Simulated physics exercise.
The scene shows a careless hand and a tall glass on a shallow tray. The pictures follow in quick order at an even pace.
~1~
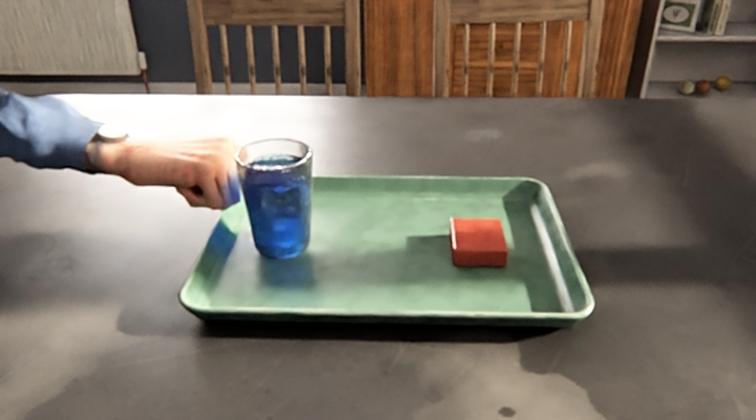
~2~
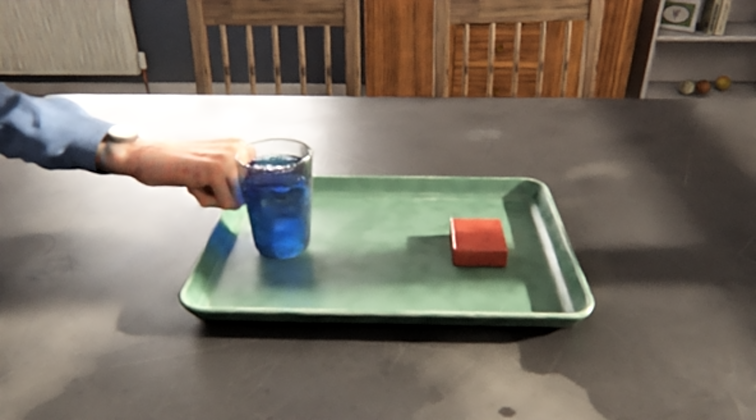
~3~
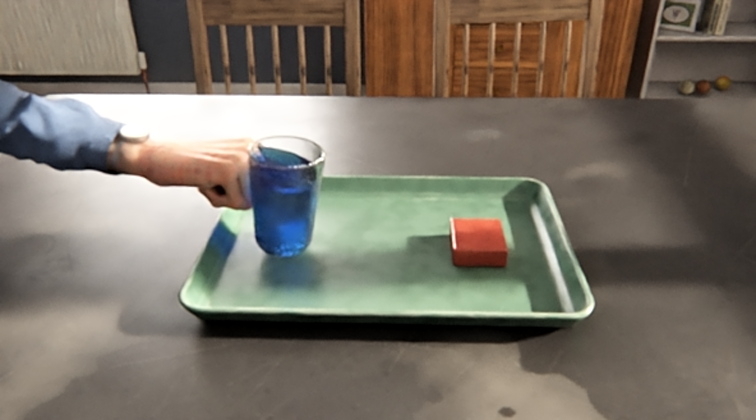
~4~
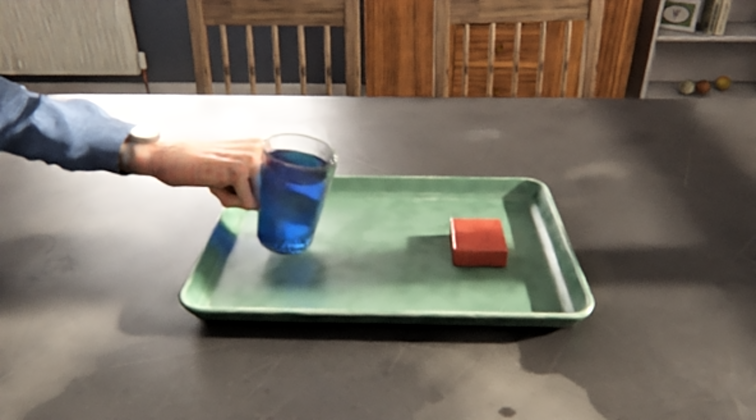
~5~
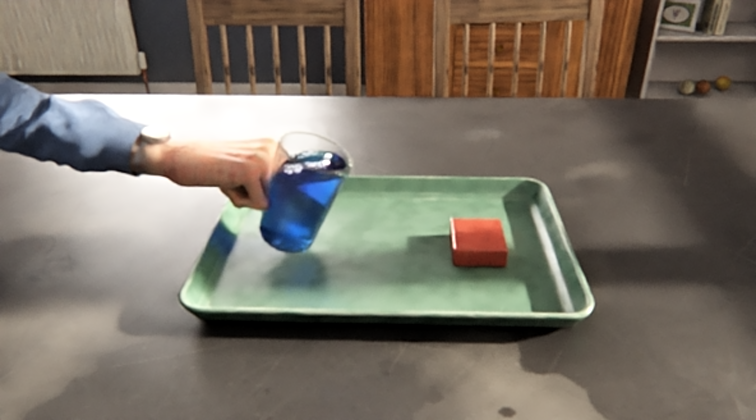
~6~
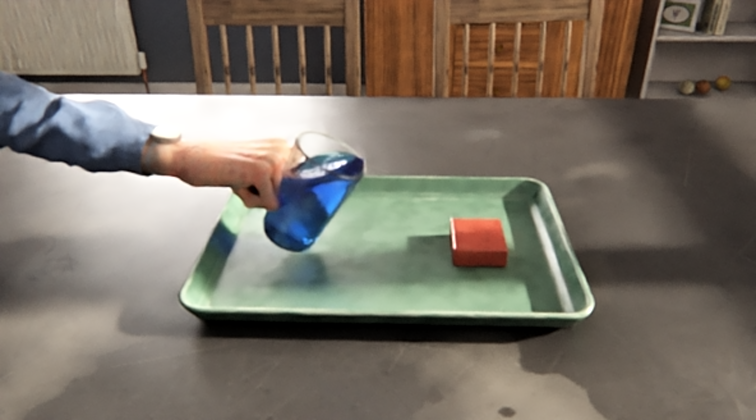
A hand tilting a tall glass of blue liquid steadily to the right above a green tray holding a red block.
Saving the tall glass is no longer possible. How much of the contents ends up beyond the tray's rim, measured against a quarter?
Under a quarter of it does.
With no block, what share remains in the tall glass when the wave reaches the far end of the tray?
You'd be looking at something near 50 in a hundred.
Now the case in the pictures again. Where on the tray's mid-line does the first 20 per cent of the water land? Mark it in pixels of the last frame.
I'd mark it somewhere close to pixel (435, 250).
A moment on, the tall glass lies on its side and 96 per cent is in the glass, 3 on the tray and 1 above or beyond its rim.
Next, the tall glass lies on its side and 56 per cent is in the glass, 34 on the tray and 11 above or beyond its rim.
Then the tall glass lies on its side and 32 per cent is in the glass, 48 on the tray and 19 above or beyond its rim.
Later the tall glass lies on its side and 17 per cent is in the glass, 68 on the tray and 16 above or beyond its rim.
At rest 84 per cent is held by tray and glass, 16 is off the tray.
